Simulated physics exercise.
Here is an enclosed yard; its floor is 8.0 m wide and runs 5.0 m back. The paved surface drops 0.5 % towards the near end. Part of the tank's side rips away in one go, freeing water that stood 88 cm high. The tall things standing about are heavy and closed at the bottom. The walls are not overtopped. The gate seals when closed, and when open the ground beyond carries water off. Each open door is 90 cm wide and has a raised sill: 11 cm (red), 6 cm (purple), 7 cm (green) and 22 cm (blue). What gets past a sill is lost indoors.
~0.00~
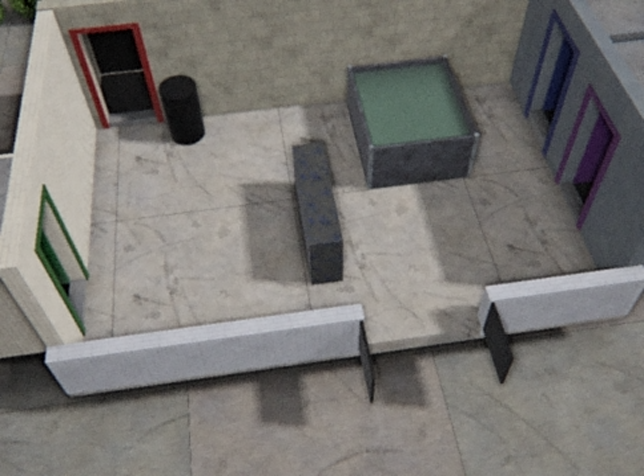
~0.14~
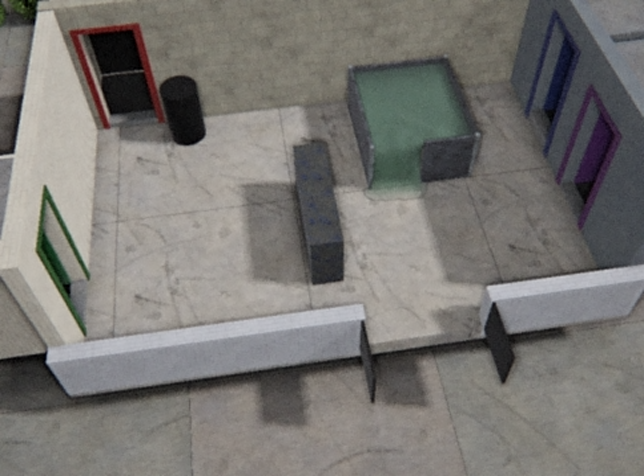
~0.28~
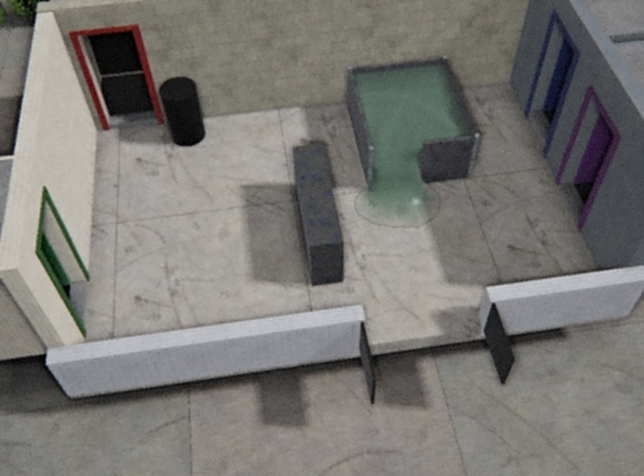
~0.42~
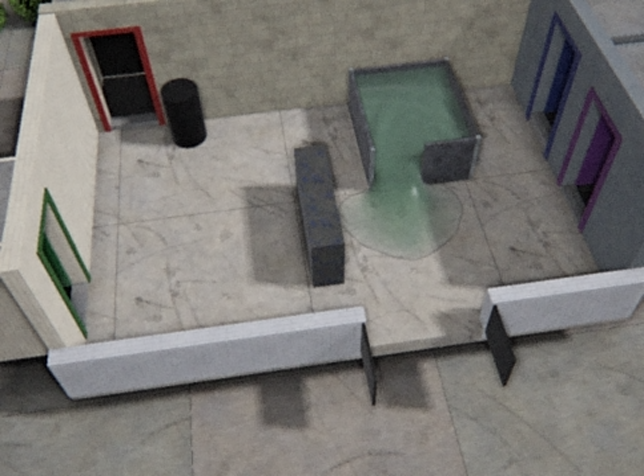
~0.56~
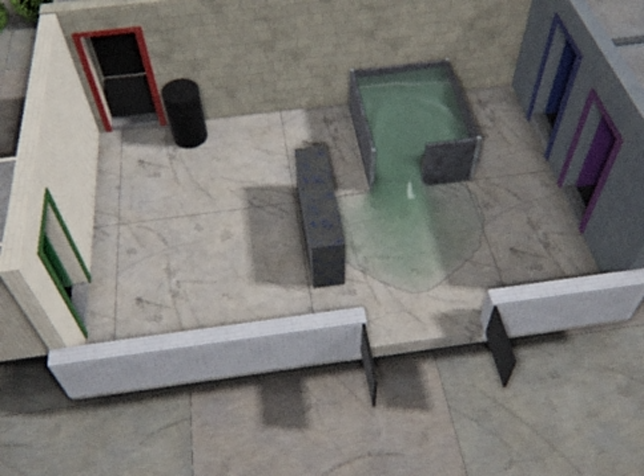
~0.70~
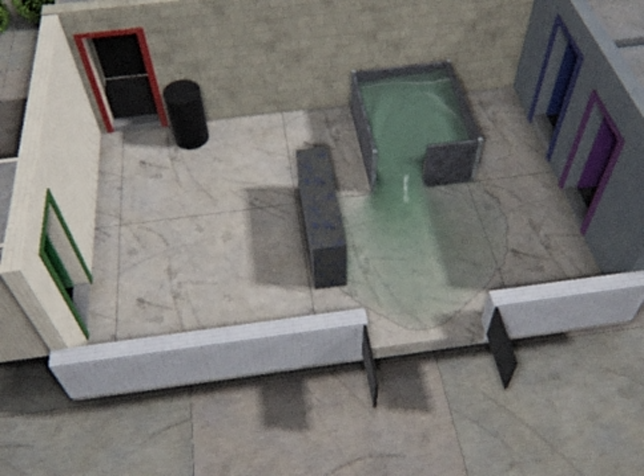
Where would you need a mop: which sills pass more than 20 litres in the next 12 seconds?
Door by door: At the red door it stays under the limit; at the purple door it stays under the limit; at the green door it does not reach the limit; at the blue door it keeps below the limit.
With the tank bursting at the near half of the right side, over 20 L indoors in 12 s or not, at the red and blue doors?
Then: Red below, blue above.
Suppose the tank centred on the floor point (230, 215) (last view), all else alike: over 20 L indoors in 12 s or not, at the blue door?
Against that limit: Blue under.
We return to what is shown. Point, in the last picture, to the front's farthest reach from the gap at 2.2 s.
Near (148, 364).
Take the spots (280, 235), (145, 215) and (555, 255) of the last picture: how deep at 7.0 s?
About 0, 2 and 5 cm.
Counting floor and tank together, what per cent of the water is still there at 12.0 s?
Some 42 per cent remains.
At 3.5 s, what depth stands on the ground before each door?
In cm: Red 0, purple 5, green 8, blue 0.
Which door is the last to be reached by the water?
It is the red one.
After 1.4 s water covers 25 % of the floor and is deepest (47 cm) near (390, 192); red door not reached, purple door not reached, green door not reached, blue door not reached.
After 2.2 s water covers 35 % of the floor and is deepest (34 cm) near (390, 192); red door not reached, purple door 2 cm at the sill, 0 L in, green door not reached, blue door not reached.
After 3.5 s water covers 50 % of the floor and is deepest (27 cm) near (390, 192); red door not reached, purple door 5 cm at the sill, 0 L in, green door 8 cm at the sill, 0 L in, blue door not reached.
After 7.0 s water covers 70 % of the floor and is deepest (14 cm) near (390, 192); red door not reached, purple door 4 cm at the sill, 1 L in, green door 5 cm at the sill, 1 L in, blue door 2 cm at the sill, 0 L in.
After 12.0 s water covers 90 % of the floor and is deepest (7 cm) near (390, 192); red door 2 cm at the sill, 0 L in, purple door 6 cm at the sill, 1 L in, green door 3 cm at the sill, 1 L in, blue door 5 cm at the sill, 0 L in.
